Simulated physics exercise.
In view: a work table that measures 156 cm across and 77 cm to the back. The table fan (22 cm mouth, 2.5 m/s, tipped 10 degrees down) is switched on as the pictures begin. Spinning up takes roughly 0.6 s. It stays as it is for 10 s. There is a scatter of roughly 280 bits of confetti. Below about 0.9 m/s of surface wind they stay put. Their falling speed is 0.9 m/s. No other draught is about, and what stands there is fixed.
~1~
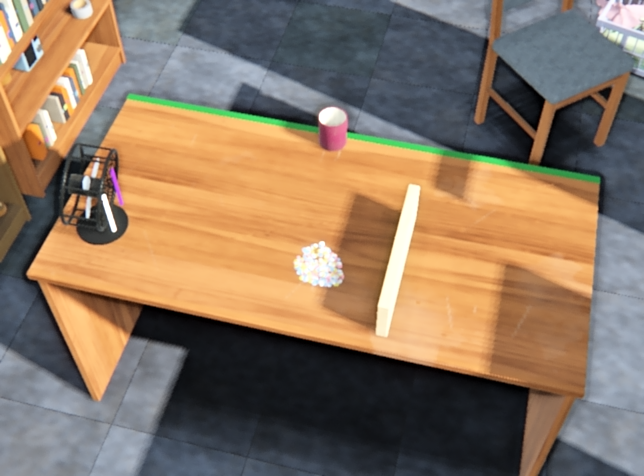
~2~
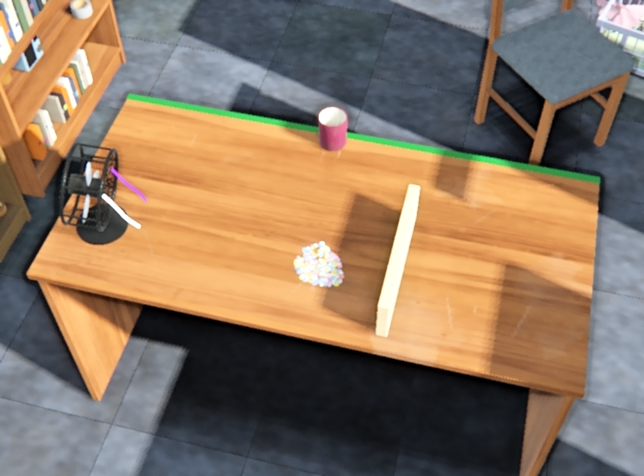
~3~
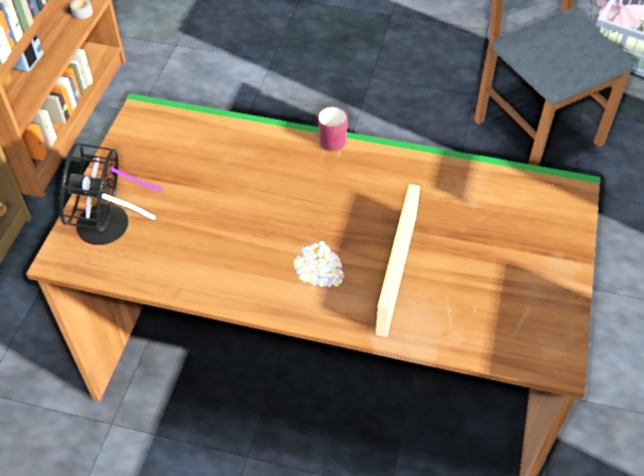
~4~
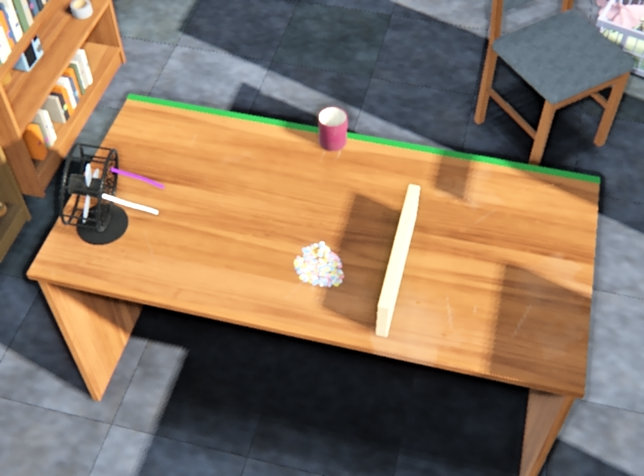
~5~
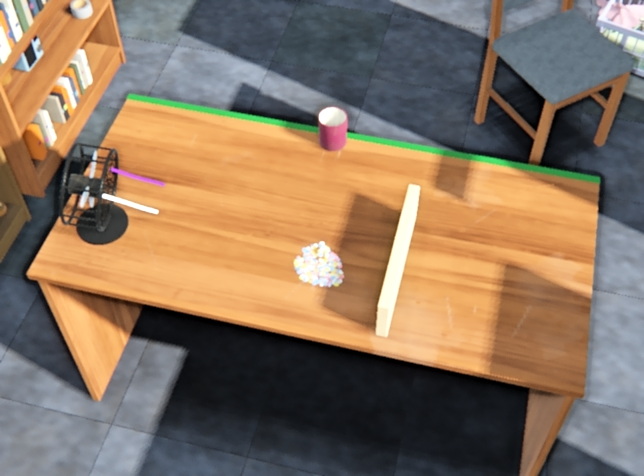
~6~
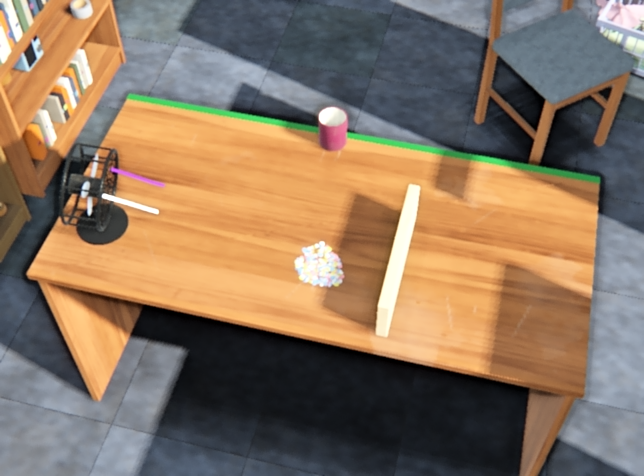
Two ribbons, one magenta and one white, swing up from the black table fan at the left end of a wooden table and stream out to the right, then stay nearly level. The high, steady view takes in a pale pile of confetti, an upright cream board, a dark pink mug and a green back edge. Bookshelves and a chair stand on grey tiles, and the confetti stays still.
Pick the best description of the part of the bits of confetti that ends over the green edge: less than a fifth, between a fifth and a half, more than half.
The share over the green edge is not even a fifth.
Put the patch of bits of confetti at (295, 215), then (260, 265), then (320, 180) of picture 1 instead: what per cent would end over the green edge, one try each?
In that order: 100 %, 1 %, 100 %.
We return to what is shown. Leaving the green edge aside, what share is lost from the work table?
Some 100 per cent.
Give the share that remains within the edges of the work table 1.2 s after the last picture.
Near 10 %.
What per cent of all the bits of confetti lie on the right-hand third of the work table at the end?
Near 0 %.
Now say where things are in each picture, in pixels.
In the first picture, the middle of the bits of confetti is near (321, 268), none has stirred yet and the mouth of the table fan is at (90, 187).
In the second picture, the middle of the bits of confetti is near (321, 267), none has stirred yet and the green edge is centred on (354, 134).
In the third picture, the middle of the bits of confetti is near (321, 267), none has stirred yet, the top of a board is at (400, 243) and the top of a mug is at (333, 117).
In the fourth picture, the middle of the bits of confetti is near (321, 267) and none has stirred yet.
In the fifth picture, the middle of the bits of confetti is near (321, 267) and none has stirred yet.
In the sixth picture, the middle of the bits of confetti is near (321, 267) and none has stirred yet.
Then, 1.2 s after the last picture, 1 % are over the green edge; 82 % have settled or left.
Then, 2.4 s after the last picture, 2 % are over the green edge; 95 % have settled or left.
Then, 4.7 s after the last picture, 2 % are over the green edge; 98 % have settled or left.
Then, 9.2 s after the last picture, at the end, 2 % are over the green edge.
